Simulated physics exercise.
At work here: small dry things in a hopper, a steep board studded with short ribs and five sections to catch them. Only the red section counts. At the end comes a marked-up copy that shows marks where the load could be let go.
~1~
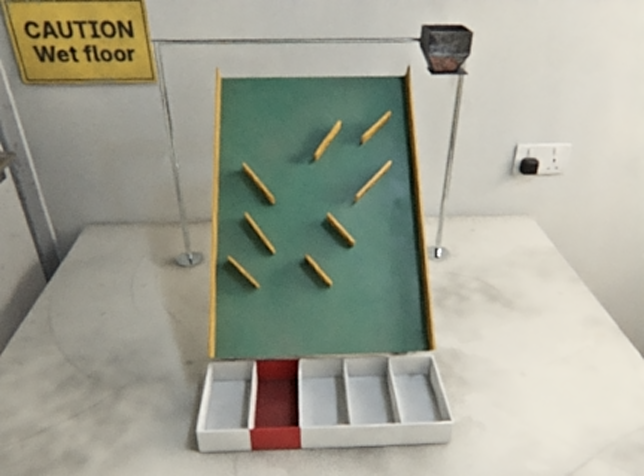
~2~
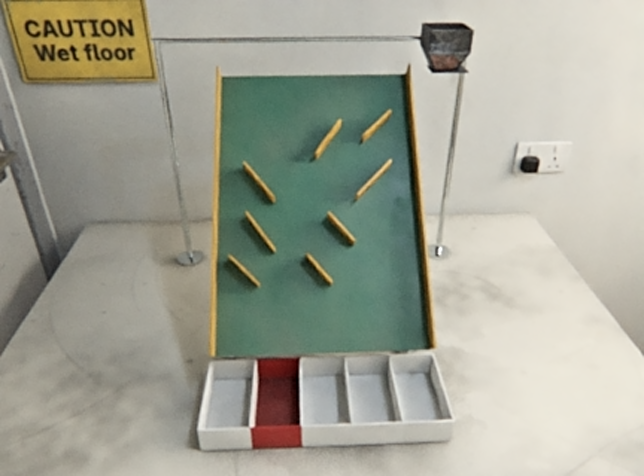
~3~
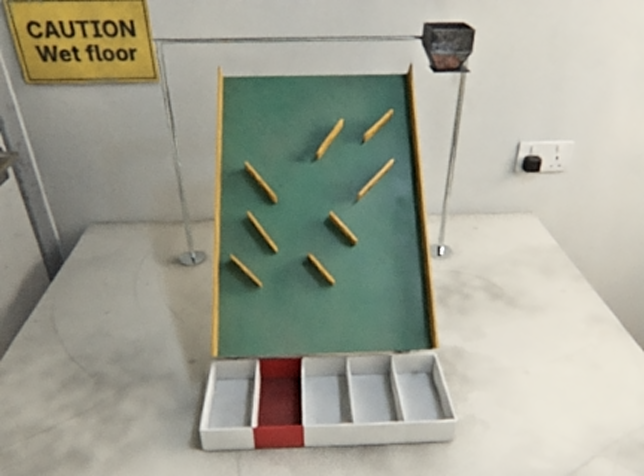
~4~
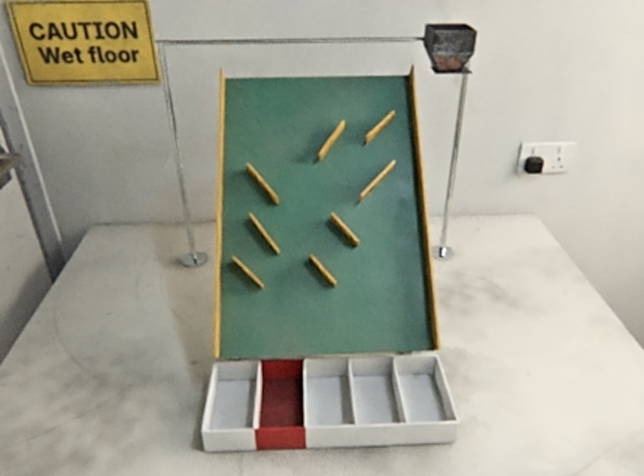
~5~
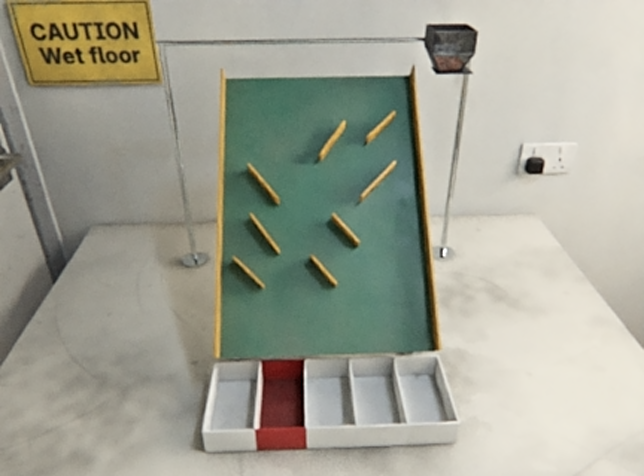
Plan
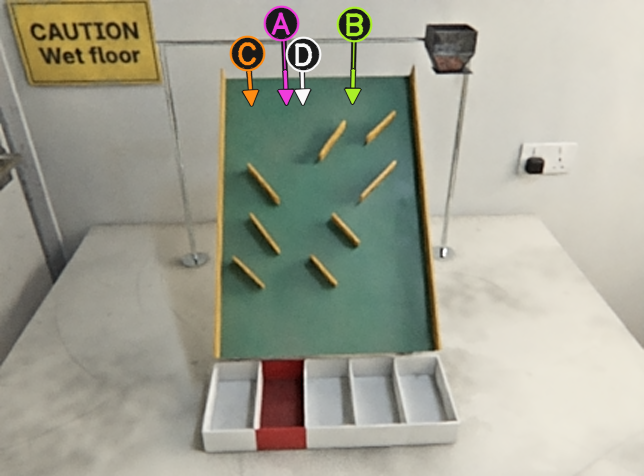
On a pale marbled tabletop against a light grey wall, seen from the front and slightly above, a steep green board with yellow edges stands before a camera. Eight yellow ribs slant across it above a white tray of five sections, the second from left red, with a dark hopper at upper right and a yellow caution sign at upper left. Nothing on the board moves; only the view drifts very slightly.
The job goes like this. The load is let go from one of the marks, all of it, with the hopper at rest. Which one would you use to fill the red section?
Choose D.
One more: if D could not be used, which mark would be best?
The answer is A.
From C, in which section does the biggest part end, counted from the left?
It is the first one.
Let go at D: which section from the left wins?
It is the second one.
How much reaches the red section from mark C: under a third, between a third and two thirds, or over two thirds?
It is under a third.
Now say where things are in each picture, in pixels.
Hopper (442, 65), clay pellets, door shut, in the first frame.
Ribs (316, 153) to (341, 119), (364, 136) to (391, 110), (244, 162) to (274, 197), in the second frame.
Ribs (359, 195) to (393, 160), (247, 211) to (276, 249), (330, 212) to (357, 240), in the third frame.
Ribs (233, 256) to (262, 284), (310, 254) to (336, 283), in the fourth frame.
Red section (281, 438), number 2 of 5 from the left, in the fifth frame.
On the marked copy, mark A meets the board at (286, 99); mark B meets the board at (352, 98); mark C meets the board at (251, 100); mark D meets the board at (302, 99).
With A, roughly a third in the red section, roughly two thirds in other sections, just a few outside the box.
With B, roughly a quarter in the red section, the larger part in other sections.
With C, about a tenth in the red section, the larger part in other sections.
With D, roughly two thirds in the red section, roughly a third in other sections, just a few outside the box.
